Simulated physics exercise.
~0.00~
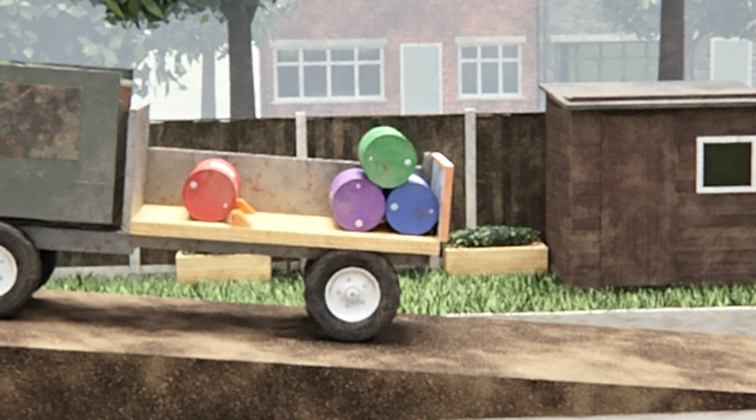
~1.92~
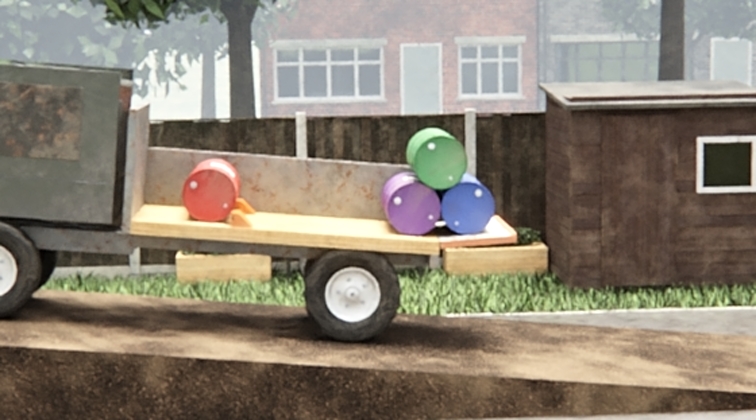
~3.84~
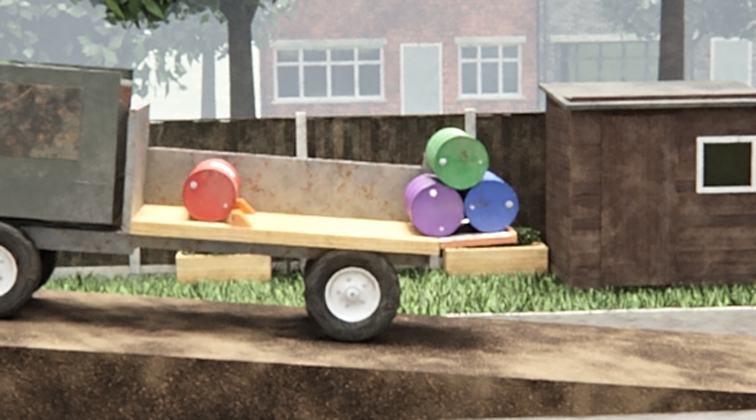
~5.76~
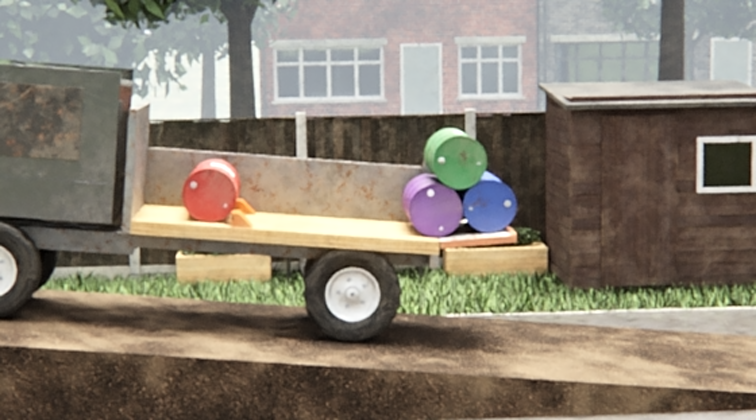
Three stacked drums rolling right onto a pick-up's lowered tailgate and stopping at its lip, the red drum staying behind a chock.
